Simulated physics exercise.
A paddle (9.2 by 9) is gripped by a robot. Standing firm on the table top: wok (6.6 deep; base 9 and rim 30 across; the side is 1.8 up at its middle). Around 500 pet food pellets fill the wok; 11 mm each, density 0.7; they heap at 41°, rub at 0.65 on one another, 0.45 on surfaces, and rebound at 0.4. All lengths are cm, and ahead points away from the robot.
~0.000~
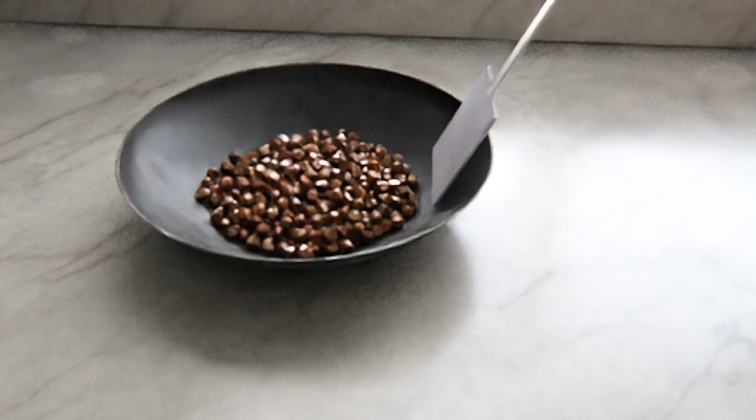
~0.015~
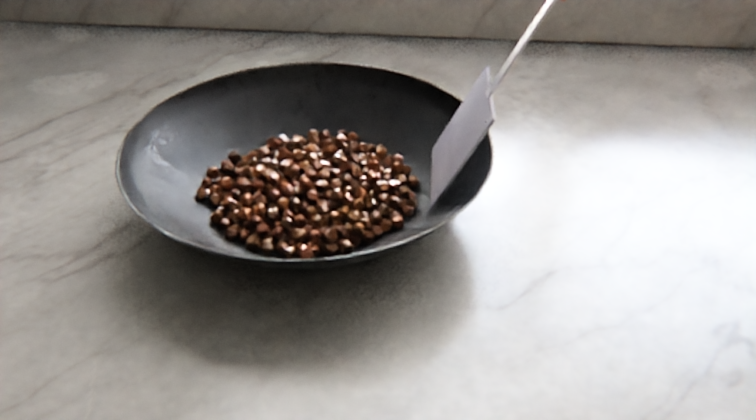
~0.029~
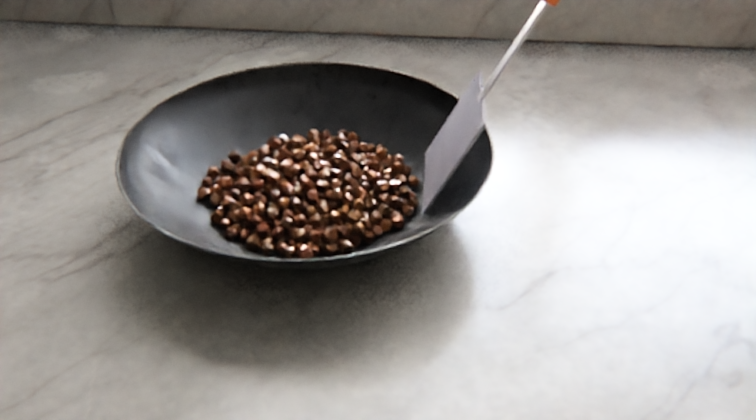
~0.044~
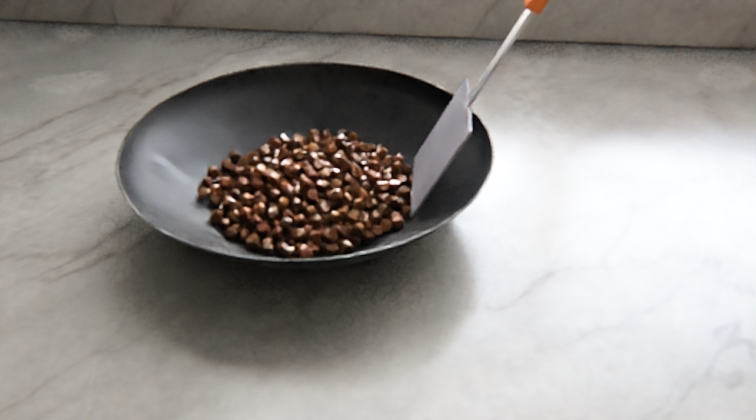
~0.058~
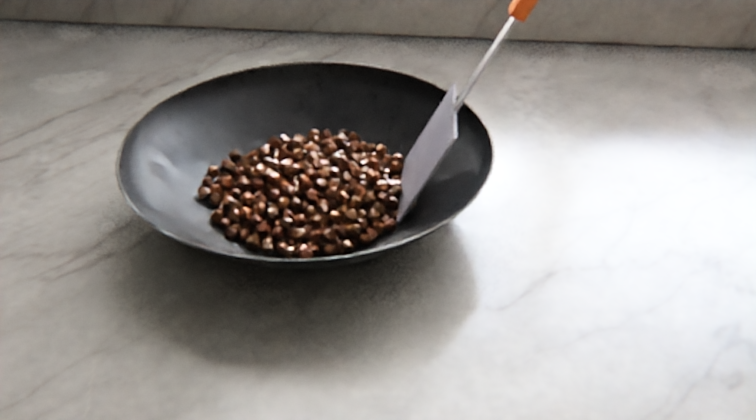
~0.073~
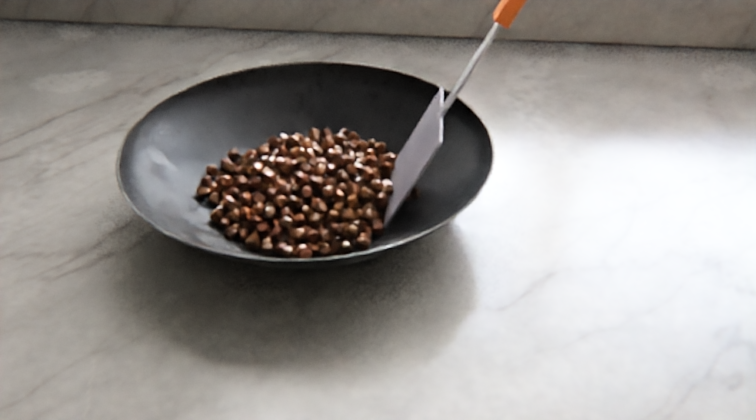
Dark wok of glossy brown pellets resting on a marble surface, a flat paddle with an orange handle sliding left against them.
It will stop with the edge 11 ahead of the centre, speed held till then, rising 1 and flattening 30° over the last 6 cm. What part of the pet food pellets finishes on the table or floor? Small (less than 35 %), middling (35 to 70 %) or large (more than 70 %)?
A middling share, 35 to 70 %, ends on the table or floor.
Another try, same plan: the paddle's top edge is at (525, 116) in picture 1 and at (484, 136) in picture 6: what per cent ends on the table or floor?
Some 35 per cent.
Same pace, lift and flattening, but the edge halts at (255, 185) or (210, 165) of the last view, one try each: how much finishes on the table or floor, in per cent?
Some 5 and 25 per cent.
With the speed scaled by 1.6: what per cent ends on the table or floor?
Some 55 per cent.
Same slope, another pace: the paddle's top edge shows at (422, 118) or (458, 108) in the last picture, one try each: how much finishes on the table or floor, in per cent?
Some 50 and 35 per cent.
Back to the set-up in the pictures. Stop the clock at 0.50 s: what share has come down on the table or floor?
Some 40 per cent.
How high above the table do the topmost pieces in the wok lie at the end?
About 7.0 cm.
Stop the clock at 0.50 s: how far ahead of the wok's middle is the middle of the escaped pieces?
Some 22 cm.
By 0.16 s, sloping 64°, highest piece 15 above the table; 496 in the wok, 1 on the blade or in flight.
By 0.25 s, sloping 57°, highest piece 24 above the table; 493 in the wok, 4 on the blade or in flight.
By 0.50 s, sloping 34°, highest piece 7 above the table; 277 in the wok, 202 on the table or floor, 18 on the blade or in flight.
By 1.55 s, sloping 34°, highest piece 7 above the table; 277 in the wok, 220 on the table or floor.
Final count, 277 in the wok, 220 on the table or floor. That is 44 % on the table or floor.
